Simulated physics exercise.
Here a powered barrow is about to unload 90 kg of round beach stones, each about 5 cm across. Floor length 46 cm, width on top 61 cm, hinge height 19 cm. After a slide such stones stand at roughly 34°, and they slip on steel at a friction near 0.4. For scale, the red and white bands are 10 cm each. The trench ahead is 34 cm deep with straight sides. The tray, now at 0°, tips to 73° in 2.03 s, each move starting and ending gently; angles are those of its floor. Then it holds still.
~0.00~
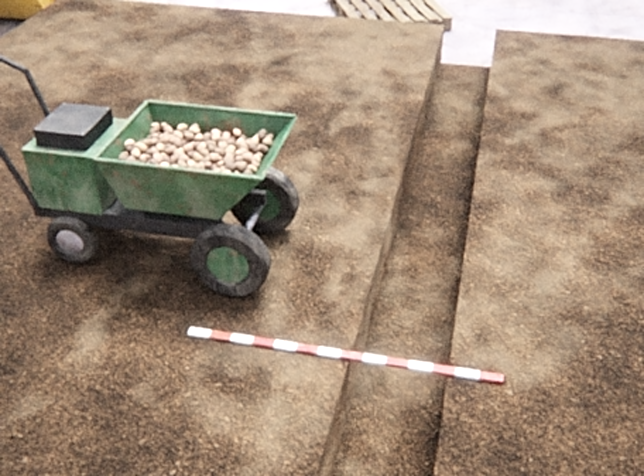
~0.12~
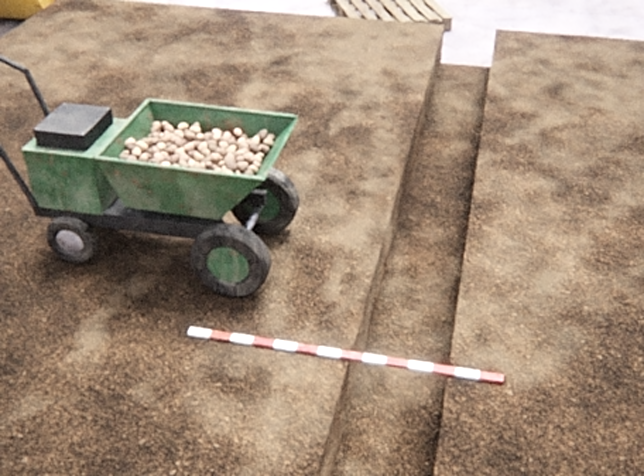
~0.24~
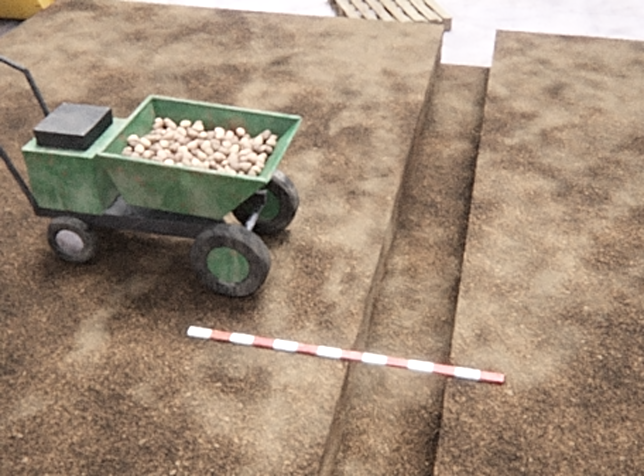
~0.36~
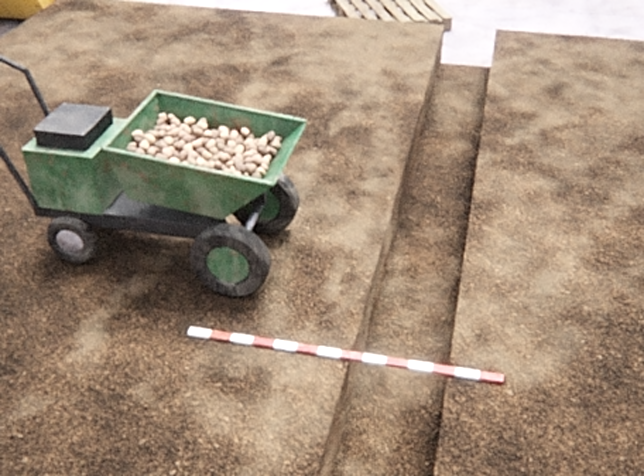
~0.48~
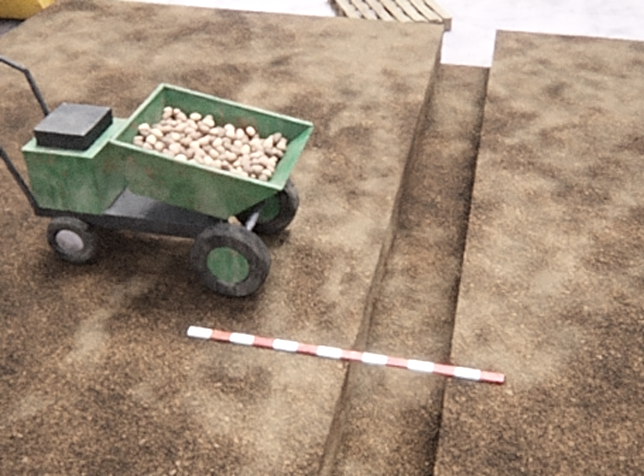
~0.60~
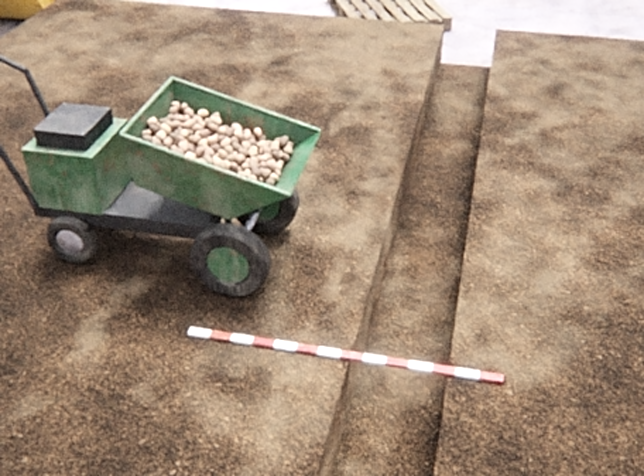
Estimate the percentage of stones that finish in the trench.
Some 97 per cent of it.
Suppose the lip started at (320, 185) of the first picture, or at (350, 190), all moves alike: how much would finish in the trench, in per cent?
First some 95, then 50 per cent.
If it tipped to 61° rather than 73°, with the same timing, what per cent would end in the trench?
It would be near 95 per cent.
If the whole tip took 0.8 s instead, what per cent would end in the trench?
In that case some 100 per cent.
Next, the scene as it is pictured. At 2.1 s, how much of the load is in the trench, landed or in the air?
Some 70 per cent.
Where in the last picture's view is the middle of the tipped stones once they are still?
Their middle is at about (415, 325).
After 1.5 s the floor is at 61°; 96 % in the tray, 4 % short of the trench; the foremost stones are at (366, 264).
After 2.1 s the floor is at 73°; 23 % in the tray, 8 % short of the trench, 68 % in the trench; the foremost stones are at (448, 344).
After 2.5 s the floor is at 73°; 3 % in the tray, 6 % short of the trench, 91 % in the trench; the foremost stones are at (449, 339).
After 4.4 s the floor is at 73°; 0 % in the tray, 3 % short of the trench, 97 % in the trench; the foremost stones are at (449, 339).
